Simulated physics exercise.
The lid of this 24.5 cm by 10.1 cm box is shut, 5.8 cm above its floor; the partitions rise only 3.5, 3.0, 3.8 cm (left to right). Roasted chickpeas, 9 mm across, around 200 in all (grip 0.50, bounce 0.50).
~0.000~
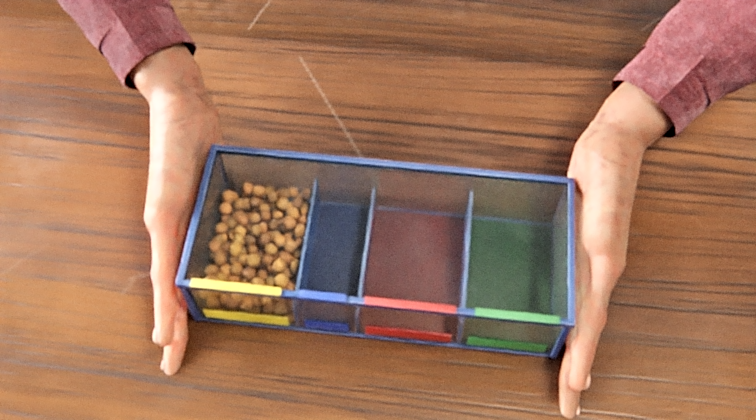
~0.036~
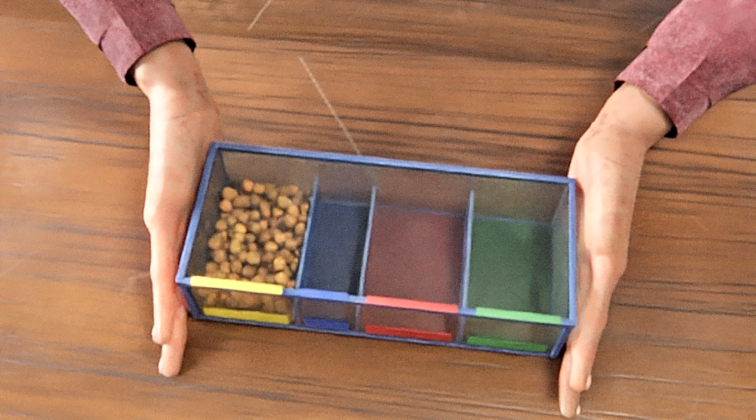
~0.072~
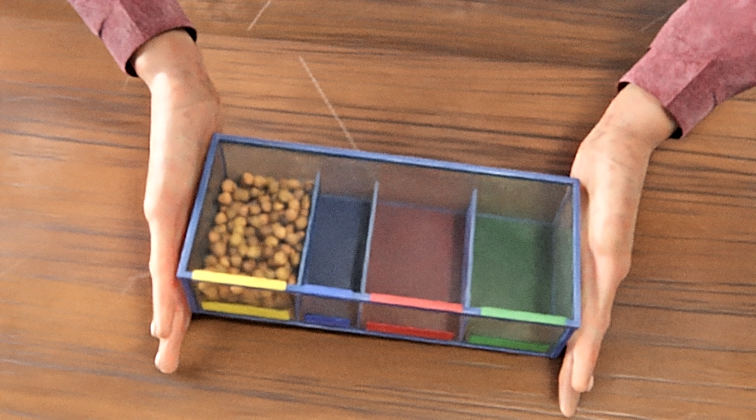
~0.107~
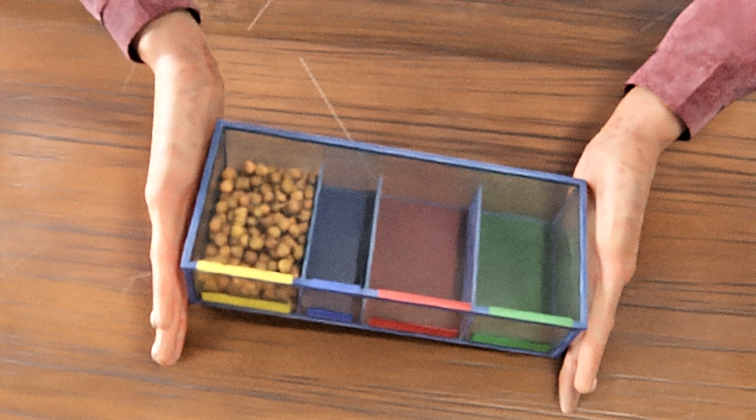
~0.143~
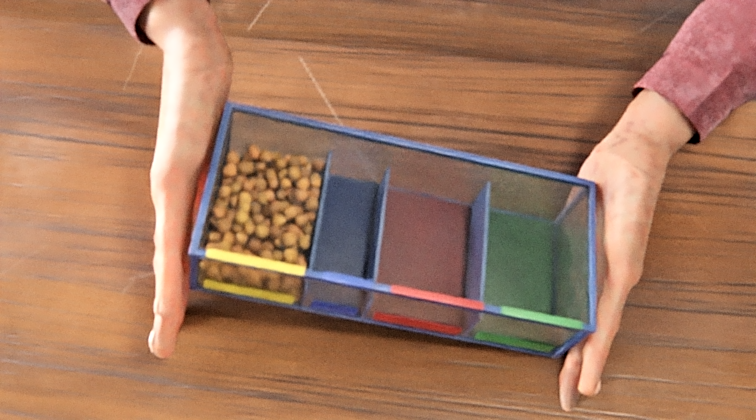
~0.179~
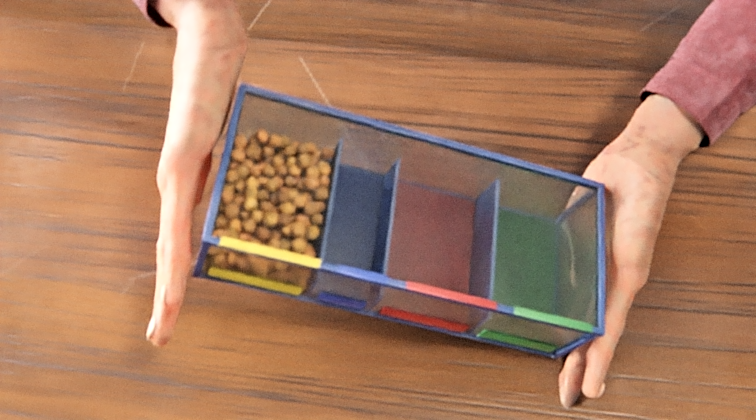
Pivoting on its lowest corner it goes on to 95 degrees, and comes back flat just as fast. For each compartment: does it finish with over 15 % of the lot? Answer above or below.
Red above, blue below, green above, yellow above.
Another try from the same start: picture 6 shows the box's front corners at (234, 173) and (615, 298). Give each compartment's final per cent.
Red 25, blue 15, green 20, yellow 40.
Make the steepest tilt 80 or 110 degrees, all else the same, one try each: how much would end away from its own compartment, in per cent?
About 50 and 85 per cent.
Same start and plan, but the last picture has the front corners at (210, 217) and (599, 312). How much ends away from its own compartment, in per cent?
In that case some 55 per cent.
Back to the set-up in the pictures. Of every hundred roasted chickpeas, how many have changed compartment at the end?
Some 75 per cent.
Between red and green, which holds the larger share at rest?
The green compartment.
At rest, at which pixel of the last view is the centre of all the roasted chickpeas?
Near (453, 298).
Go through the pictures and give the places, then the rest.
The first frame shows box tilt 0 degrees, front corners at (184, 281) and (568, 320); yellow 100 %.
The second frame shows box tilt 1 degrees, front corners at (184, 279) and (569, 321).
The third frame shows box tilt 3 degrees, front corners at (185, 273) and (574, 322), lowest corner right front.
The fourth frame shows box tilt 7 degrees, front corners at (189, 263) and (580, 323), lowest corner right front.
The fifth frame shows box tilt 13 degrees, front corners at (197, 250) and (589, 326), lowest corner right front.
The sixth frame shows box tilt 18 degrees, front corners at (210, 237) and (598, 329), lowest corner right front; yellow 100 %. Its pace works out near 150 degrees a second.
After 0.77 s, tilt 95 degrees; red 10 %, blue 15 %, green 5 %, yellow 70 %.
Then, at 1.17 s, tilt 40 degrees; red 25 %, blue 10 %, green 40 %, yellow 25 %.
After 1.64 s, tilt 0 degrees; red 25 %, blue 10 %, green 40 %, yellow 25 %.
At rest (2.1 s), red 25 %, blue 10 %, green 40 %, yellow 25 %.
